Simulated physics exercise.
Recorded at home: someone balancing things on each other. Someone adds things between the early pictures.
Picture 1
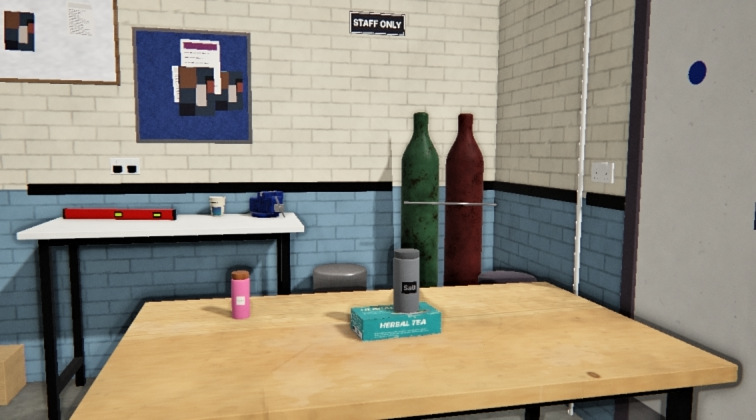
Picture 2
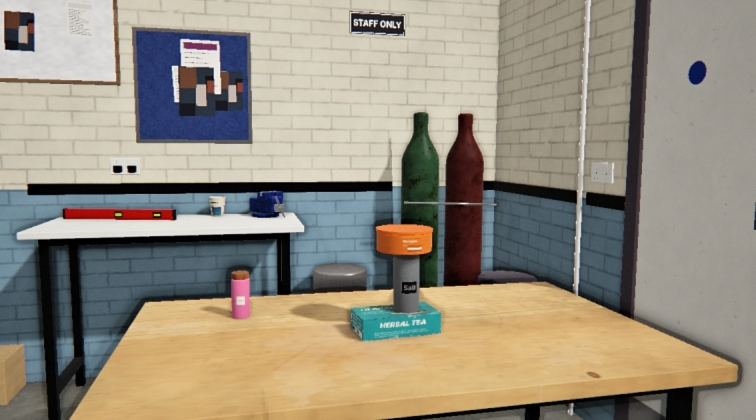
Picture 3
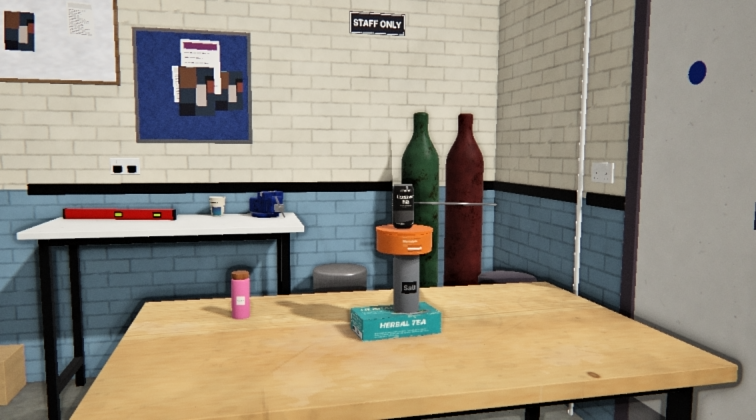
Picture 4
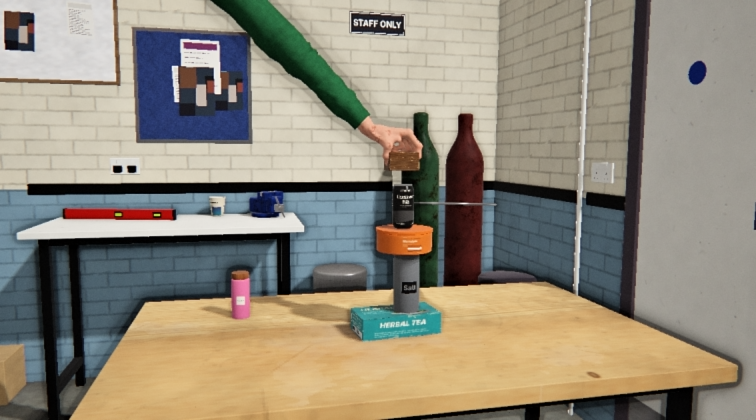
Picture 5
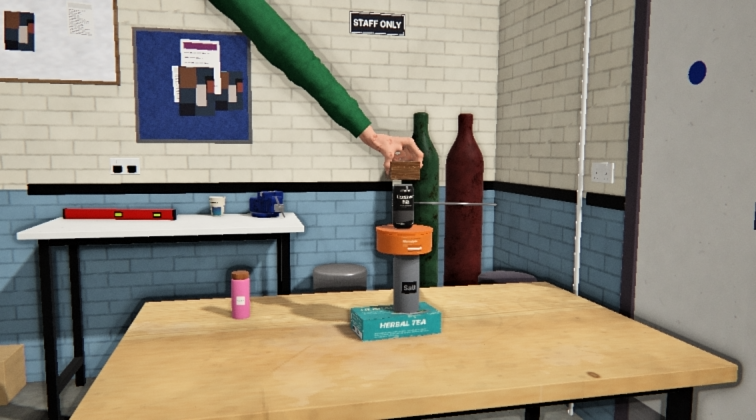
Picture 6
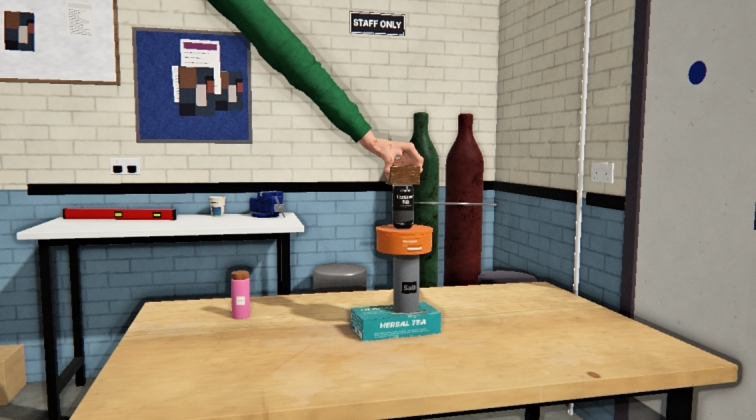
On a wooden table, an orange tub and black can appear stacked above a grey jar before a hand lowers a brown block on top.
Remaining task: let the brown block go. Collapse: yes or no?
Collapse: No.
Then, 0.40 s after the last picture, nothing has stirred.
Then, 1.20 s after the last picture, brown block resting near (403, 176).
At rest, all 6 in place. Seen from the same camera at the end, brown block near (403, 176). The pile holds.
